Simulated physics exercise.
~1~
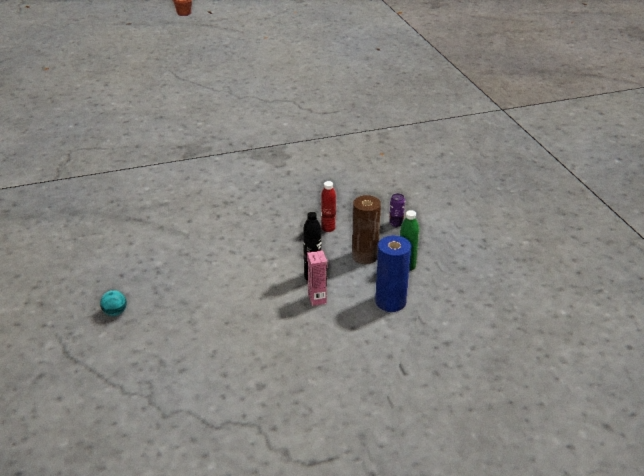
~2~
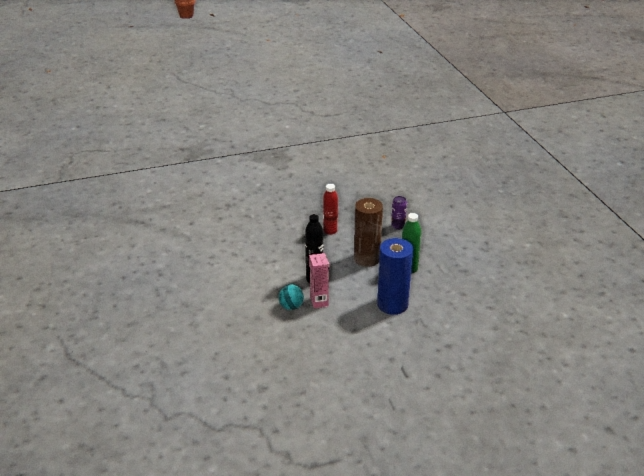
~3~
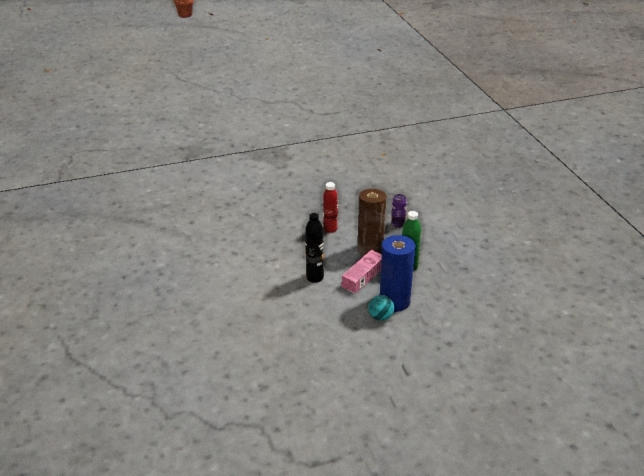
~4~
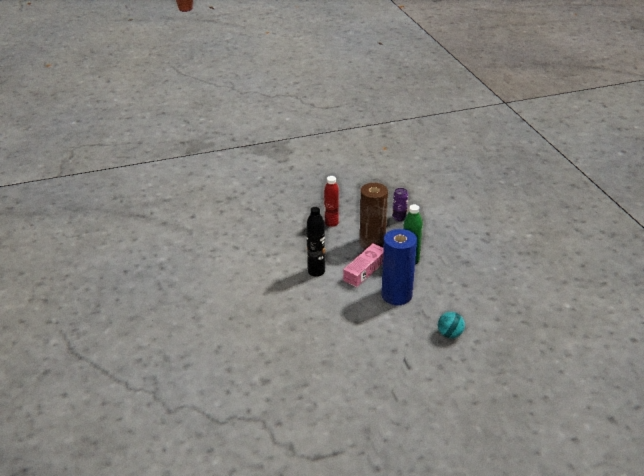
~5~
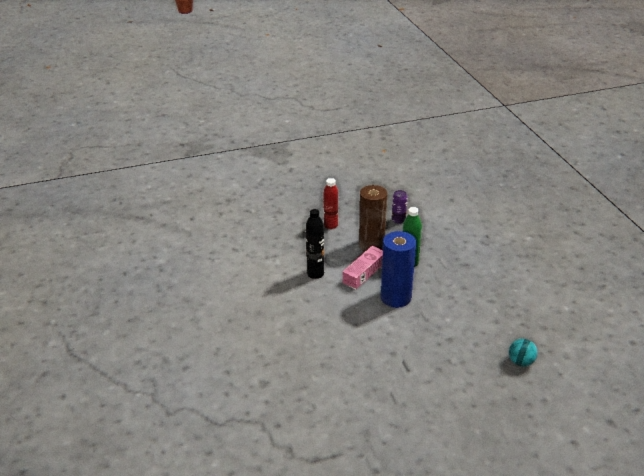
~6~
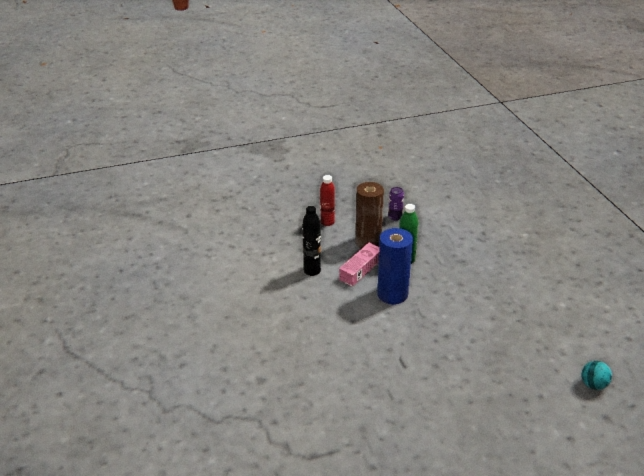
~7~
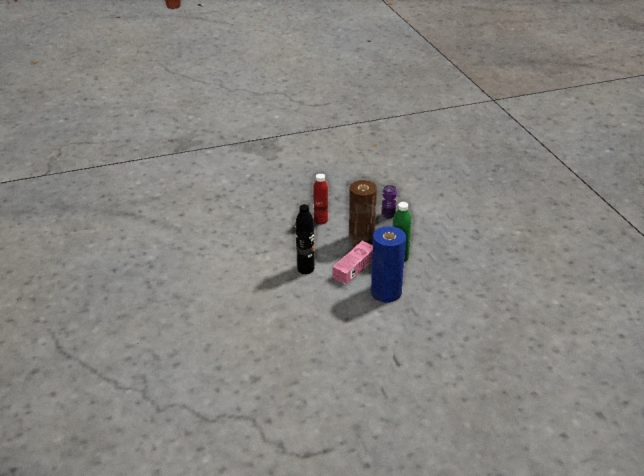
A turquoise ball rolls from the left across a gray concrete floor toward a cluster of seven upright objects, including bottles, a purple can, a brown roll and a blue roll. It reaches the pink carton at the near left side of the group, and the carton topples to the right and ends up on its side. The ball carries on past the front of the blue roll, moves away toward the lower right and leaves the view. The pink carton stays lying between the black bottle and the blue roll, while the other six objects remain standing.
